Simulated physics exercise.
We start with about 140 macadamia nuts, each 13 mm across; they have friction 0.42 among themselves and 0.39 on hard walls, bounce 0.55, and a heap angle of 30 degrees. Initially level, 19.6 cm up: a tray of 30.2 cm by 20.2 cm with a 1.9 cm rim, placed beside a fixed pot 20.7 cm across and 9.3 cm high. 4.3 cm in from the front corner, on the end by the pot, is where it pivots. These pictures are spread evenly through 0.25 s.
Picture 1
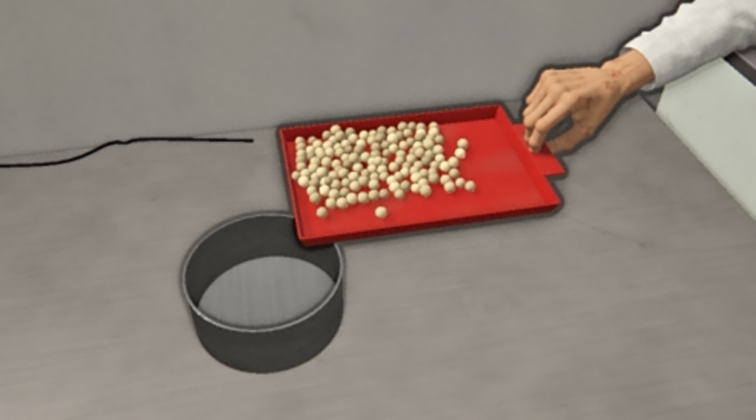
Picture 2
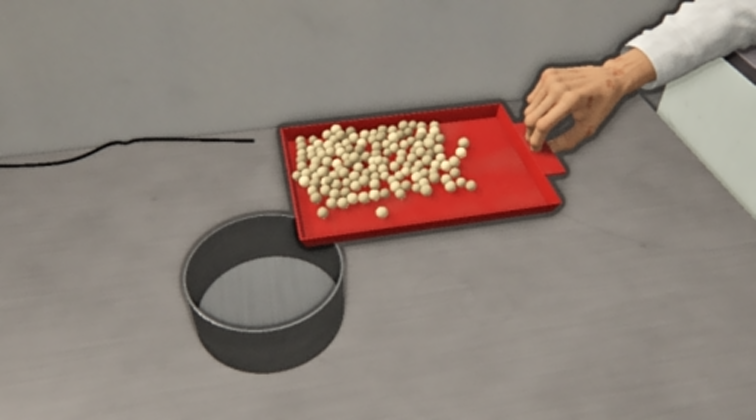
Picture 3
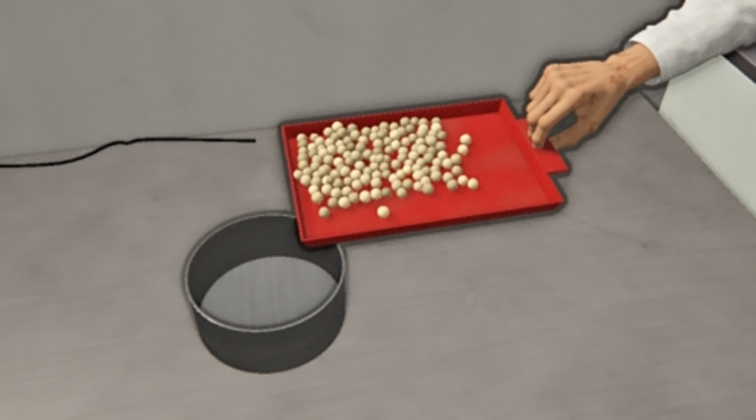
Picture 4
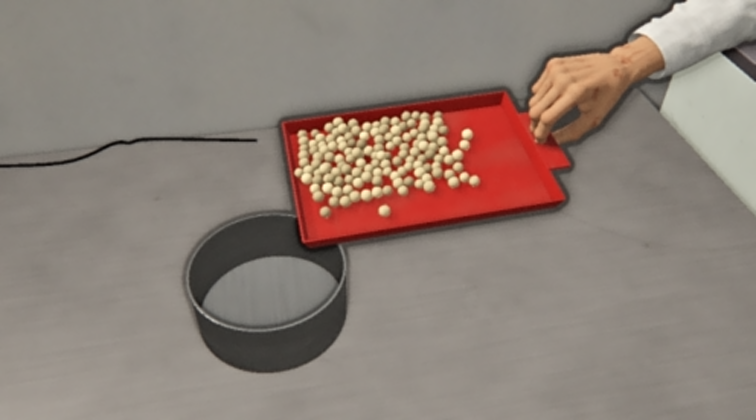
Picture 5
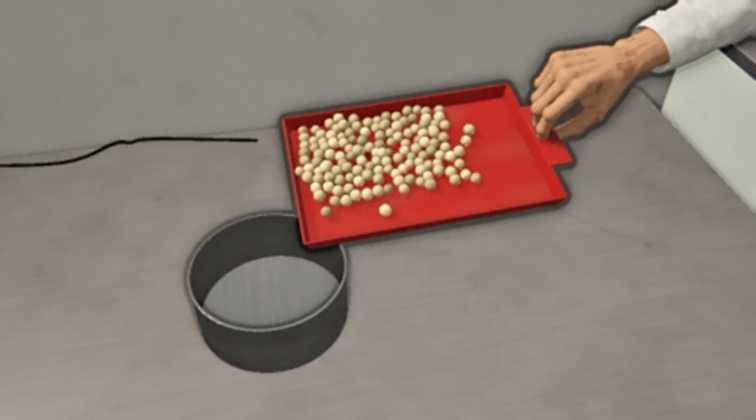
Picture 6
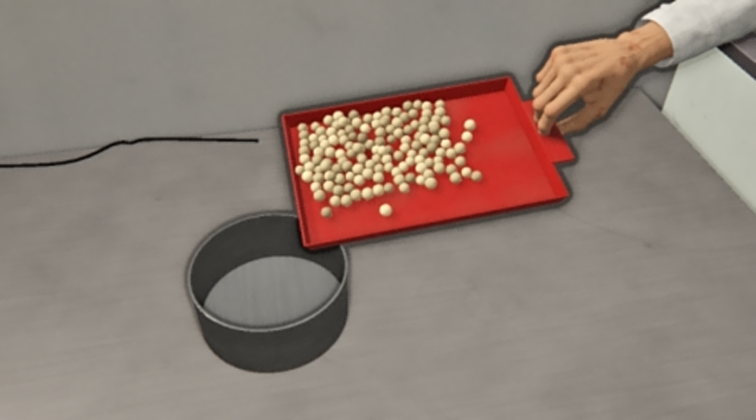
A hand slowly raises the right end of a red tray of round nuts slightly.
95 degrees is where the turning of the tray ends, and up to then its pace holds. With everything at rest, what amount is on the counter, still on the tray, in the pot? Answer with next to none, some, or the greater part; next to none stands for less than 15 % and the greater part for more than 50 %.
Counter: The greater part; tray: Next to none; pot: Some.
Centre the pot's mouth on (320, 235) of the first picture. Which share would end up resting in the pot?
About 0 per cent.
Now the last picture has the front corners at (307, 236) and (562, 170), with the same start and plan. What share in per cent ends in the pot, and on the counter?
Pot 90 % / counter 10 %.
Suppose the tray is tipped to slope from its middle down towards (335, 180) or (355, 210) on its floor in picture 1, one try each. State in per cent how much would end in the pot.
I'd put it at roughly 80 per cent for the first tilt and roughly 75 per cent for the second.
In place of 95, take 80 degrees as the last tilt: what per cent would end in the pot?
That comes out at some 25 per cent.
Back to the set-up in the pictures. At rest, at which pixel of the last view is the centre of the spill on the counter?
(333, 413), roughly.
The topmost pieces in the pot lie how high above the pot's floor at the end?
Some 1.5 cm.
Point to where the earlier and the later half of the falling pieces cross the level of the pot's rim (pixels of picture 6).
The first half passes near (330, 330) and the second half near (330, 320).
Then, 0.72 s after the last picture, tilt 50 degrees; the tray holds 100 %, the pot 0 %.
Then, 1.20 s after the last picture, tilt 76 degrees; the tray holds 70 %, the pot 5 %.
Then, 1.75 s after the last picture, tilt 95 degrees; the tray holds 0 %, the pot 25 %.
In the end, counter 75 %, tray 0 %, pot 25 %.
